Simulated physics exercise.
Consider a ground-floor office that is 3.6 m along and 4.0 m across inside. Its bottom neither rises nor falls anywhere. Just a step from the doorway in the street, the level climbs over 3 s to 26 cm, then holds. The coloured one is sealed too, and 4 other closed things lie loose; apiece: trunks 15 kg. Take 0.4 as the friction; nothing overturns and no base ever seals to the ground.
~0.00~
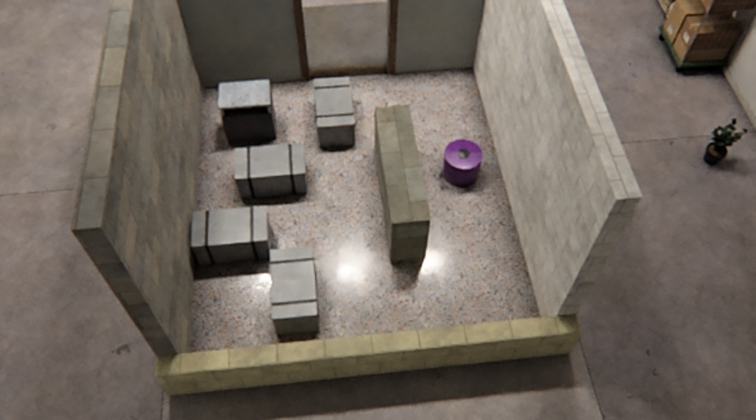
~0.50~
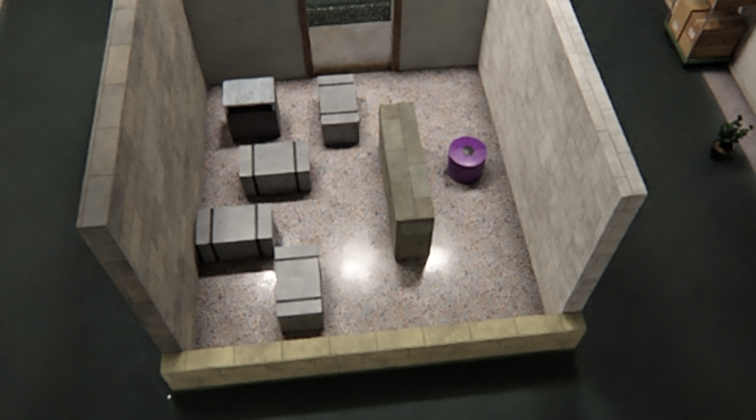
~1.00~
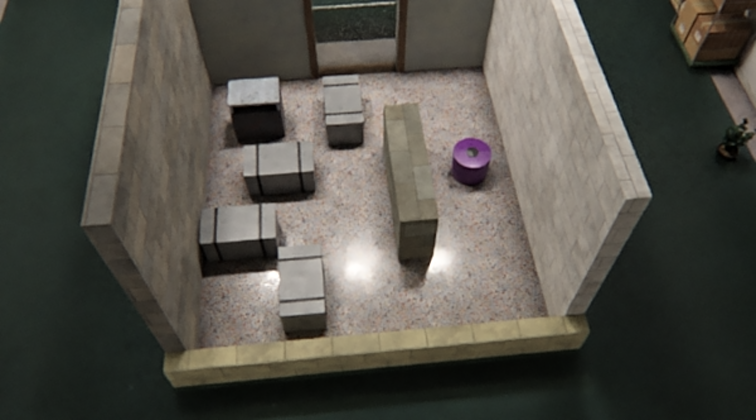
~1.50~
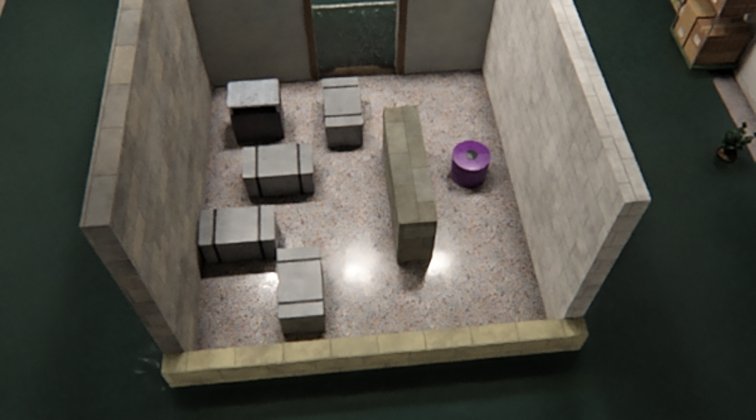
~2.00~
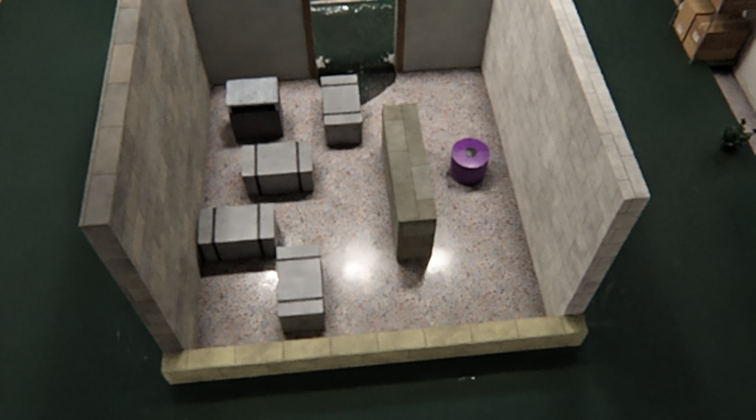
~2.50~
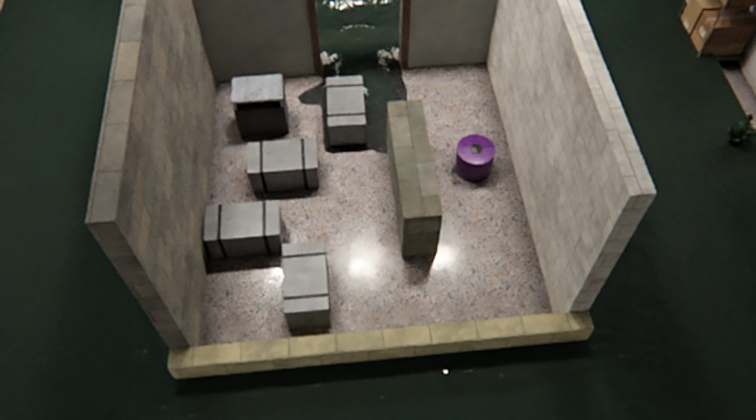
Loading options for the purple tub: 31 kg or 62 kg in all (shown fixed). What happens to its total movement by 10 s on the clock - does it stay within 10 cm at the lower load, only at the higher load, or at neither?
Winning option: The lighter.
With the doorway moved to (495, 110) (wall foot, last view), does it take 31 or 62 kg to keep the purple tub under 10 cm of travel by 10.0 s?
With that change, the lighter one suffices.
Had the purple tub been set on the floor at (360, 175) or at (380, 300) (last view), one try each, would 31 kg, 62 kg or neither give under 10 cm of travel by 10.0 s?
Heavier load only; any load.
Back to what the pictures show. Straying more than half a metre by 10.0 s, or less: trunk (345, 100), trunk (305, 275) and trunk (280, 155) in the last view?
In that order: Beyond, below, beyond.
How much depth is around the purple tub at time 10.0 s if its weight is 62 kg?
Depth: Approx. 13 cm.
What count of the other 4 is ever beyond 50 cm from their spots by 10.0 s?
The count comes to 3.
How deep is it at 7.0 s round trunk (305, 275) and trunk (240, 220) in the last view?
11 and 9 cm.
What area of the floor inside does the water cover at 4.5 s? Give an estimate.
My estimate is roughly 9.5 m2.
After 3.5 s the purple tub would be 0 cm from its start with 31 kg and 0 cm from its start with 62 kg; 3 cm of water round it then.
After 4.5 s the purple tub would be 0 cm from its start with 31 kg and 0 cm from its start with 62 kg; 6 cm of water round it then.
After 7.0 s the purple tub would be 0 cm from its start with 31 kg and 0 cm from its start with 62 kg; 7 cm of water round it then.
After 10.0 s the purple tub would be 0 cm from its start with 31 kg and 0 cm from its start with 62 kg; 13 cm of water round it then.
